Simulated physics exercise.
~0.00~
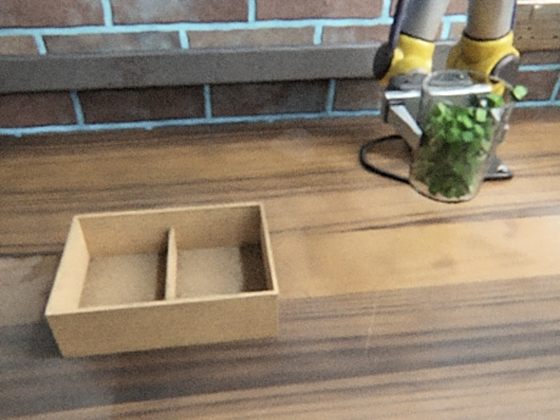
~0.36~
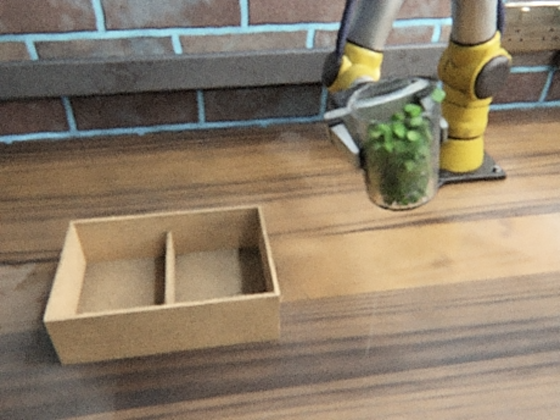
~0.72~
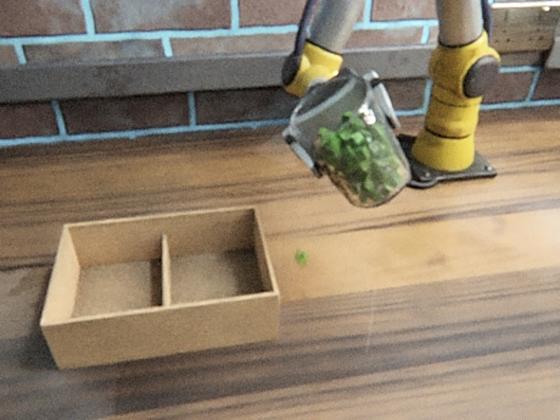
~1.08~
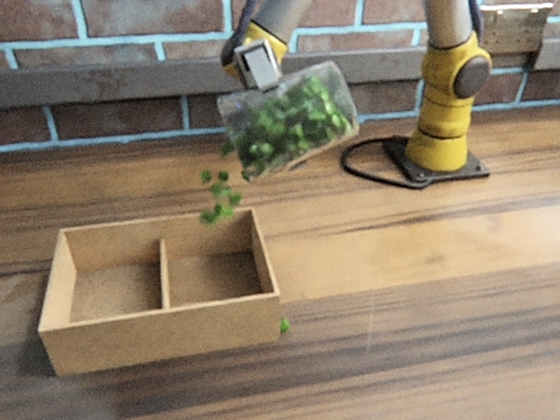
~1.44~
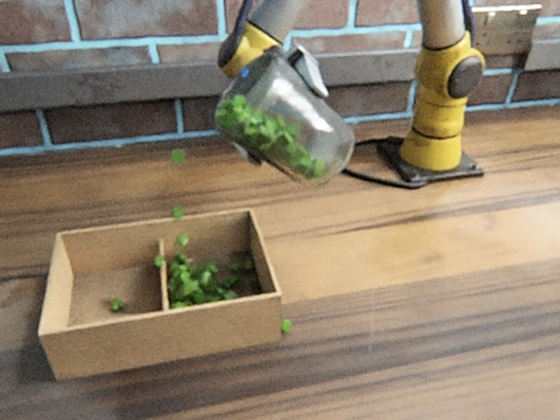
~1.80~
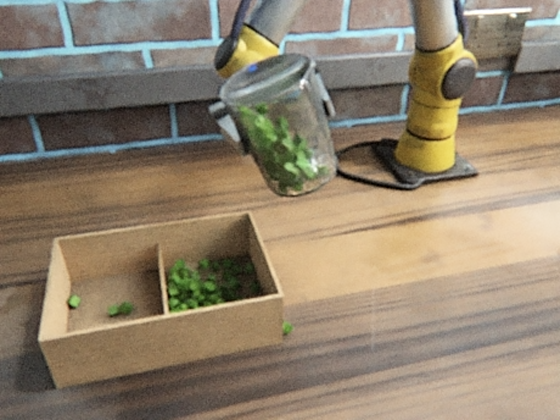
In the video, a robot arm moves a clear cup of green pieces left towards a divided box on a wooden table and tips it, spilling many into the right compartment. It tilts the cup back partly upright, with pieces remaining inside, a few in the left compartment and one on the table.
